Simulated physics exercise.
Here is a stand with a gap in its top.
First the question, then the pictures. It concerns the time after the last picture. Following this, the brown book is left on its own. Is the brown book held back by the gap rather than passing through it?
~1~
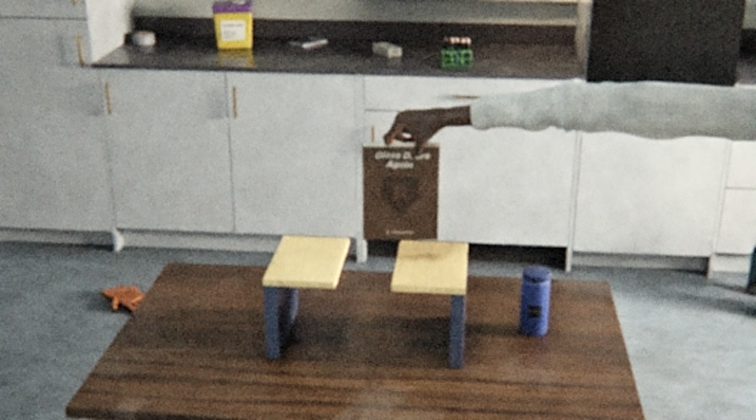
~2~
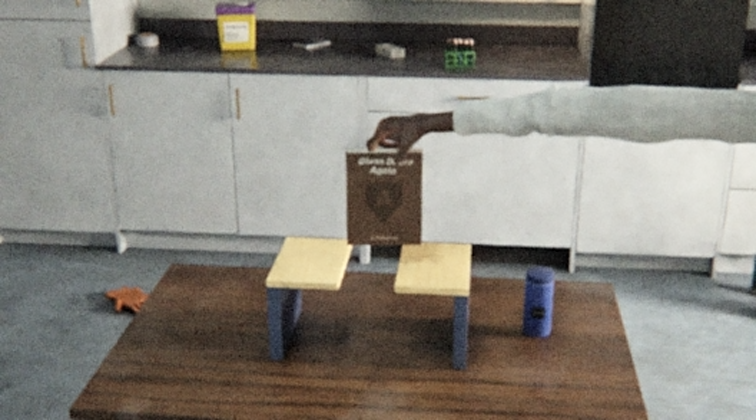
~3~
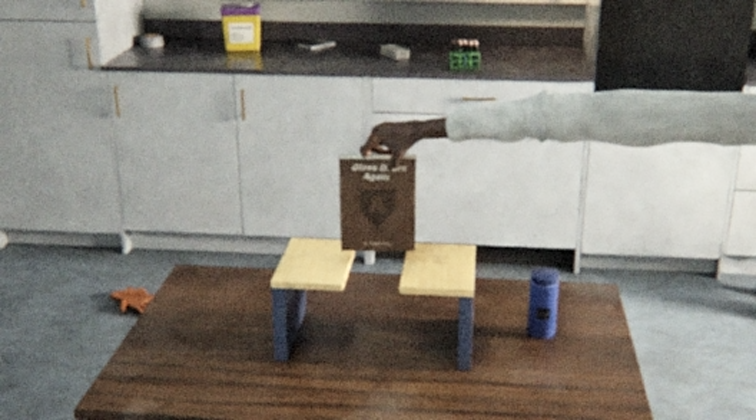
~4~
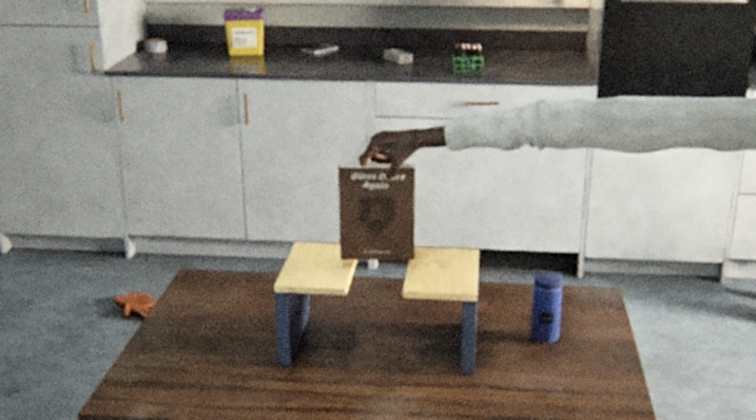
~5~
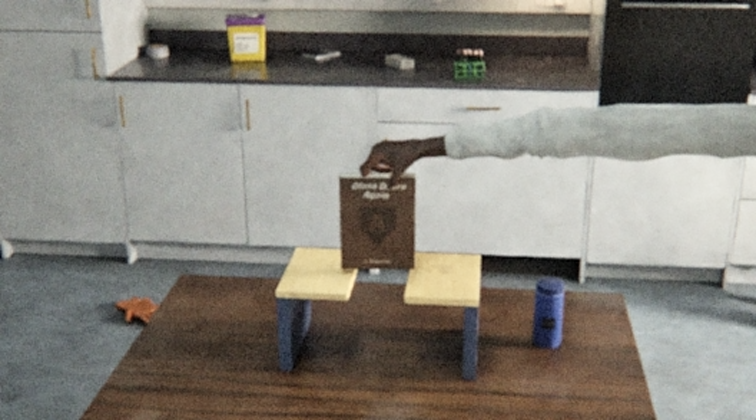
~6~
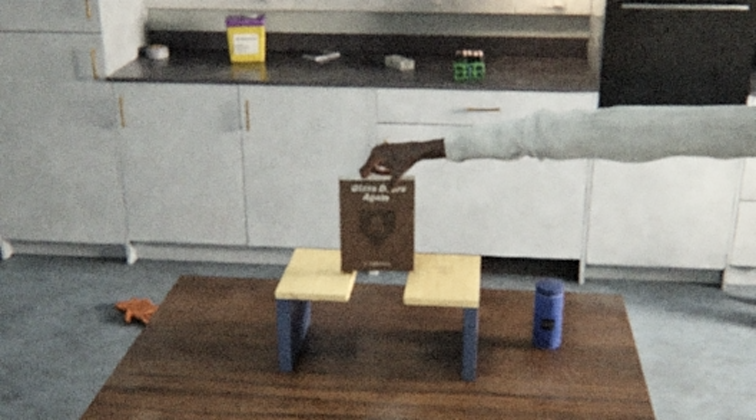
It will likely be held up top.
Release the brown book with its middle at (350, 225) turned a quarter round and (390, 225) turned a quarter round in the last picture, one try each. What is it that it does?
Try one: It gets jammed. Try two: It slips past.
Then, 0.10 s past the last view, things are still on the move.
Then, 0.20 s past the last view, nothing moves.
Then, 0.70 s past the last view, brown book resting near (377, 229).
Finally, both still in place. Final places as the last picture's camera would see them, brown book near (377, 229). The book stays on top.
